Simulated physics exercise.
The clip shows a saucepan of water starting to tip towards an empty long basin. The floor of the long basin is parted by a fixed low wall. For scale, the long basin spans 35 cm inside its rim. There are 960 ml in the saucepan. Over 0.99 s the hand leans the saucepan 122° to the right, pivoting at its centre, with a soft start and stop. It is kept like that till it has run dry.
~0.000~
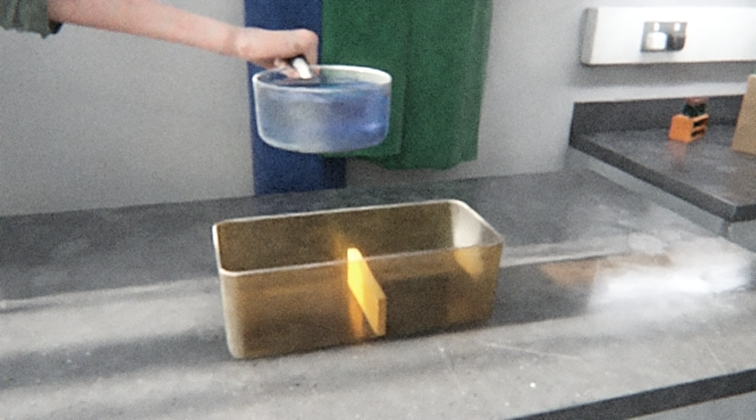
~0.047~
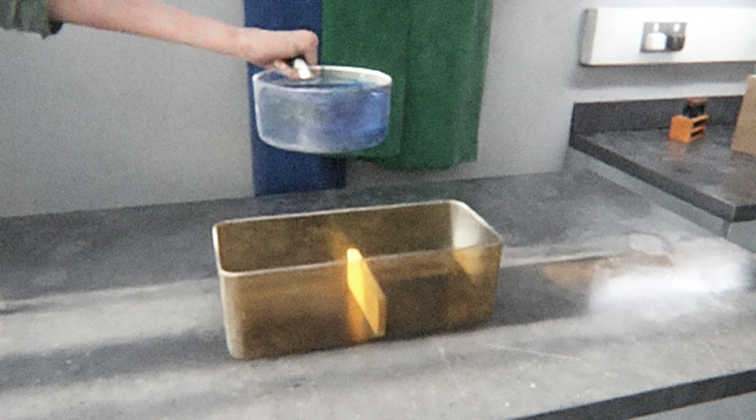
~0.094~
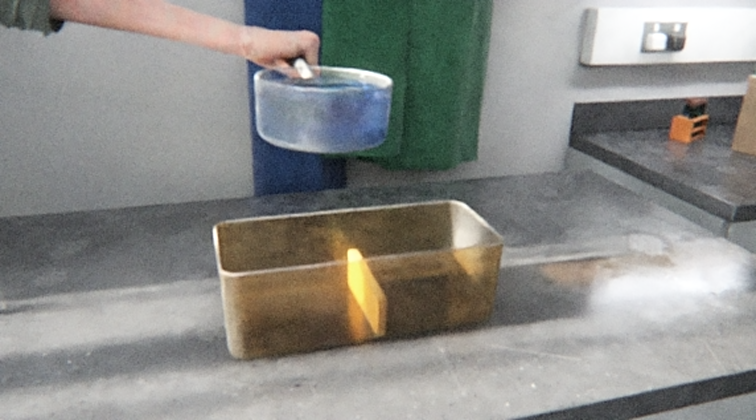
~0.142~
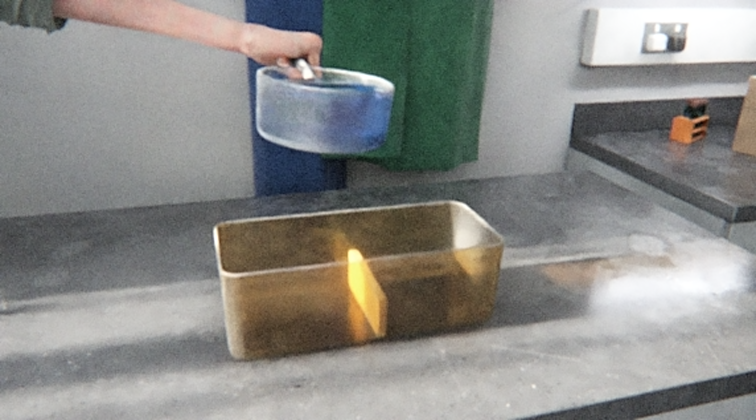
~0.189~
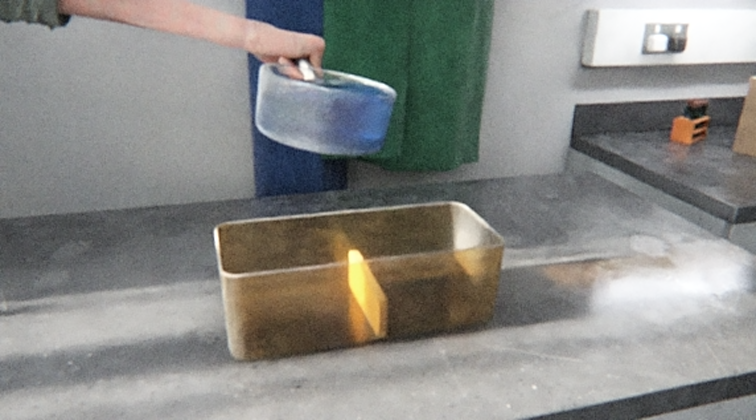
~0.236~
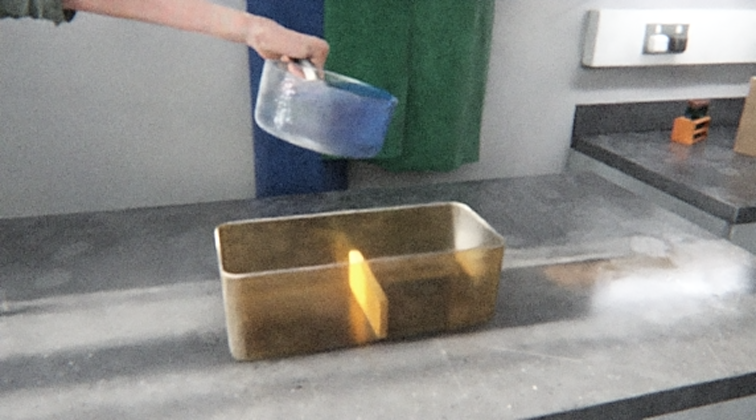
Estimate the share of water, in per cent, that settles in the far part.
The far part has some 86 per cent.
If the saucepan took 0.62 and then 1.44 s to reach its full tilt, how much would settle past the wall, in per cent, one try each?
In turn about 70 and 95 per cent.
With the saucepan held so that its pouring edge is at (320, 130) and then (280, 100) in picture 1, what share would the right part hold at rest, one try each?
In turn about 35 and 5 per cent.
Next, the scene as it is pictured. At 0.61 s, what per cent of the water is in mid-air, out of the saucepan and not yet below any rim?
About 46 per cent.
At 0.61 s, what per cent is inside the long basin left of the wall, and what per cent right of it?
Left about 0, right about 24.
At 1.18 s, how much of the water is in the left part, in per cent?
Near 12 in a hundred.
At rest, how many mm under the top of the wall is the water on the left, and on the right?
Left about 50 mm, right about 16 mm.
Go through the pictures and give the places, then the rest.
Tilt 0°; pouring edge (387, 77); surface from (257, 90) to (384, 85); the long basin's rim runs from (217, 248) to (481, 221); the wall's top is at (366, 273), in the first frame.
Tilt 1°; pouring edge (387, 79); surface from (257, 90) to (384, 86), in the second frame.
Tilt 3°; pouring edge (388, 81); surface from (258, 88) to (385, 87), in the third frame.
Tilt 6°; pouring edge (390, 86); surface from (260, 89) to (385, 89), in the fourth frame.
Tilt 11°; pouring edge (392, 92); surface from (262, 90) to (388, 90), in the fifth frame.
Tilt 16°; pouring edge (393, 99); surface from (262, 91) to (391, 93), in the sixth frame.
After 0.61 s the tilt is 83° and 30 per cent is still to pour, 0 is left of the wall and 24 right of it.
After 0.89 s the tilt is 119° and 2 per cent is still to pour, 6 is left of the wall and 80 right of it.
After 1.18 s the tilt is 122° and 0 per cent is still to pour, 11 is left of the wall and 87 right of it.
After 1.49 s the tilt is 122° and 0 per cent is still to pour, 13 is left of the wall and 86 right of it.
In the end 13 per cent lies left of the wall, 86 right of it and 2 outside.
